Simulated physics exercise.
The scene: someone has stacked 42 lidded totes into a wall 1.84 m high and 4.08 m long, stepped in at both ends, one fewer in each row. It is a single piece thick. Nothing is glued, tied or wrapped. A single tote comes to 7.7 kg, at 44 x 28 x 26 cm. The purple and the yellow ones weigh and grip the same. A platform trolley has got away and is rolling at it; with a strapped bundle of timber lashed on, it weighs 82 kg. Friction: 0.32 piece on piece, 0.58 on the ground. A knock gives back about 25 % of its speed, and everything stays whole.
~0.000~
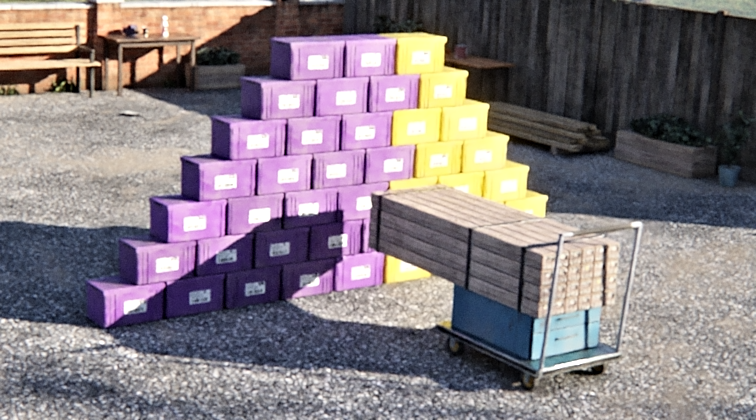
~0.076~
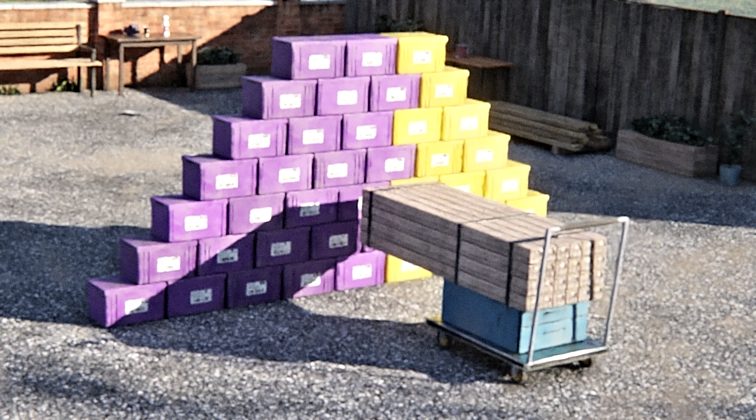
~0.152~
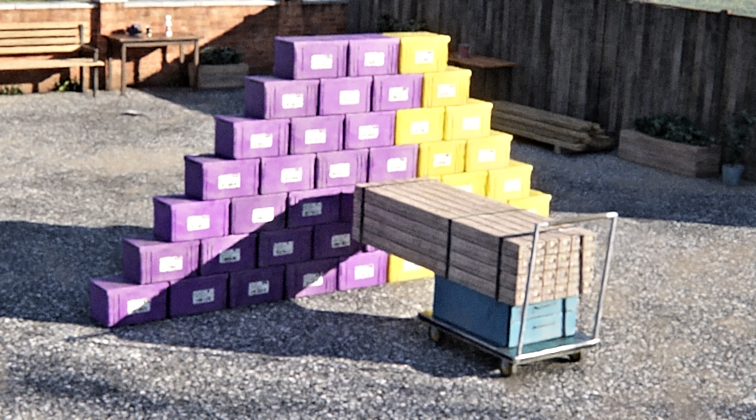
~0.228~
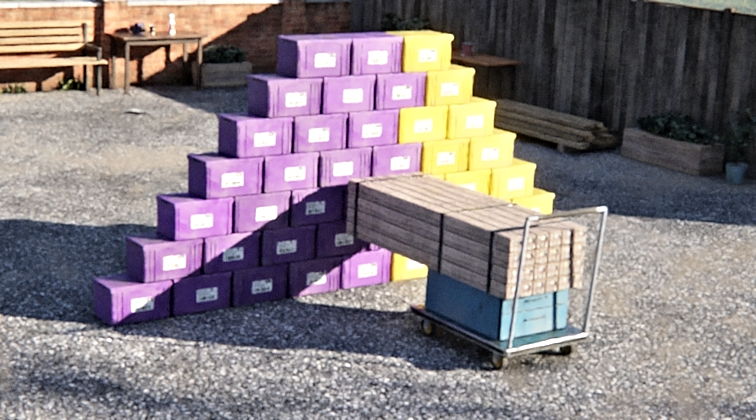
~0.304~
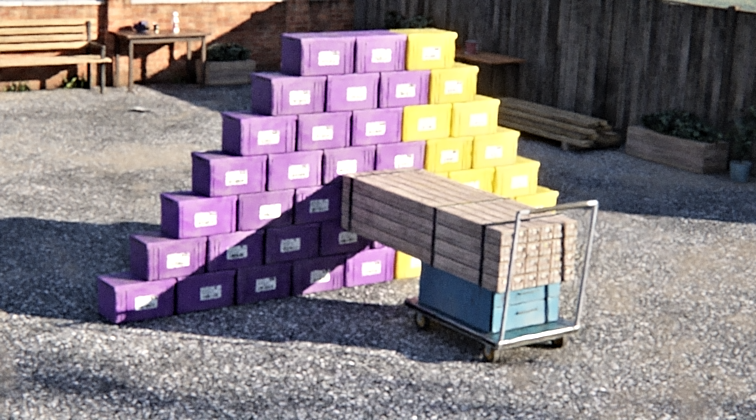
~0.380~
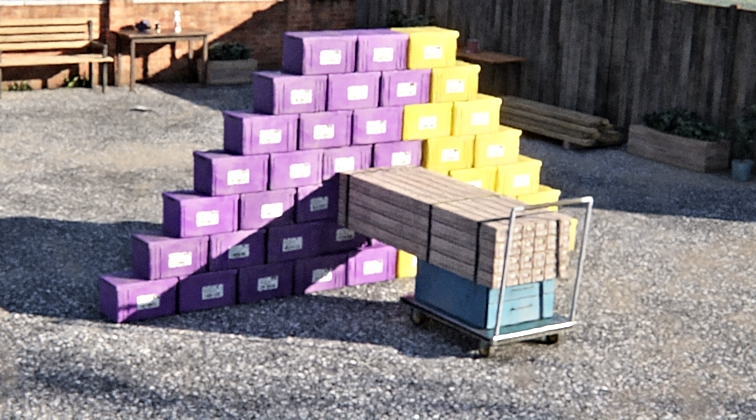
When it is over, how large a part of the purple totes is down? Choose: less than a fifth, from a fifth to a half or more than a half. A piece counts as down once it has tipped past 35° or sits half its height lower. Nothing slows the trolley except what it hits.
Fewer than one in five of them.
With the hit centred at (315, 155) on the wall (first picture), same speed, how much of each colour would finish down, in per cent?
Then purple 40, yellow 10 per cent.
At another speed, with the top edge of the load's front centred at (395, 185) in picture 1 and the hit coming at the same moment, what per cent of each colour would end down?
In that case purple 0, yellow 0 per cent.
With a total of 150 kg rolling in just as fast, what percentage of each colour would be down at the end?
In that case purple 60, yellow 40 per cent.
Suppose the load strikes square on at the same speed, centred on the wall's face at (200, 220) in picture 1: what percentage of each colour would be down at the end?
In that case purple 50, yellow 0 per cent.
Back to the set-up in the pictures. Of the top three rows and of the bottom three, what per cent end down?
Top 0, bottom 0 per cent.
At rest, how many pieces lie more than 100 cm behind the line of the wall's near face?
Roughly 0 of them.
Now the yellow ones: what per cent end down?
By colour: Yellow 0 per cent.
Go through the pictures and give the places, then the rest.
In the first picture (each place is the centre of the face we see best), load (374, 211) 49 cm short of the wall; top purple tote (318, 61); top yellow tote (422, 57); all as stacked.
In the second picture, load (365, 206) 37 cm short of the wall; top purple tote (319, 61).
In the third picture, load (358, 202) 25 cm short of the wall; top purple tote (321, 61).
In the fourth picture, load (352, 197) 13 cm short of the wall; top purple tote (324, 59).
In the fifth picture, load (346, 192) 15 mm short of the wall; top purple tote (328, 57).
In the sixth picture, load (343, 189) 51 mm into the wall's line; top purple tote (330, 56); top yellow tote (434, 51); 7 have shifted.
By 0.44 s, load 8 cm past the wall's line, still rolling; none of the 26 purple totes down (0 of 42 in all colours); top purple tote unmoved.
By 0.54 s, load 10 cm past the wall's line, still rolling; none of the 26 purple totes down (0 of 42 in all colours); top purple tote moved 29 mm; top yellow tote moved 42 mm.
By 1.06 s, load 9 cm past the wall's line, stopped; none of the 26 purple totes down (0 of 42 in all colours); top purple tote unmoved.
When it is over (1.6 s), load 9 cm past the wall's line, stopped; none of the 26 purple totes down (0 of 42 in all colours); top purple tote unmoved; top yellow tote moved 32 mm. That is 0 per cent. In pixels of the last frame, middles, top purple tote near (317, 53), top yellow tote near (420, 48).
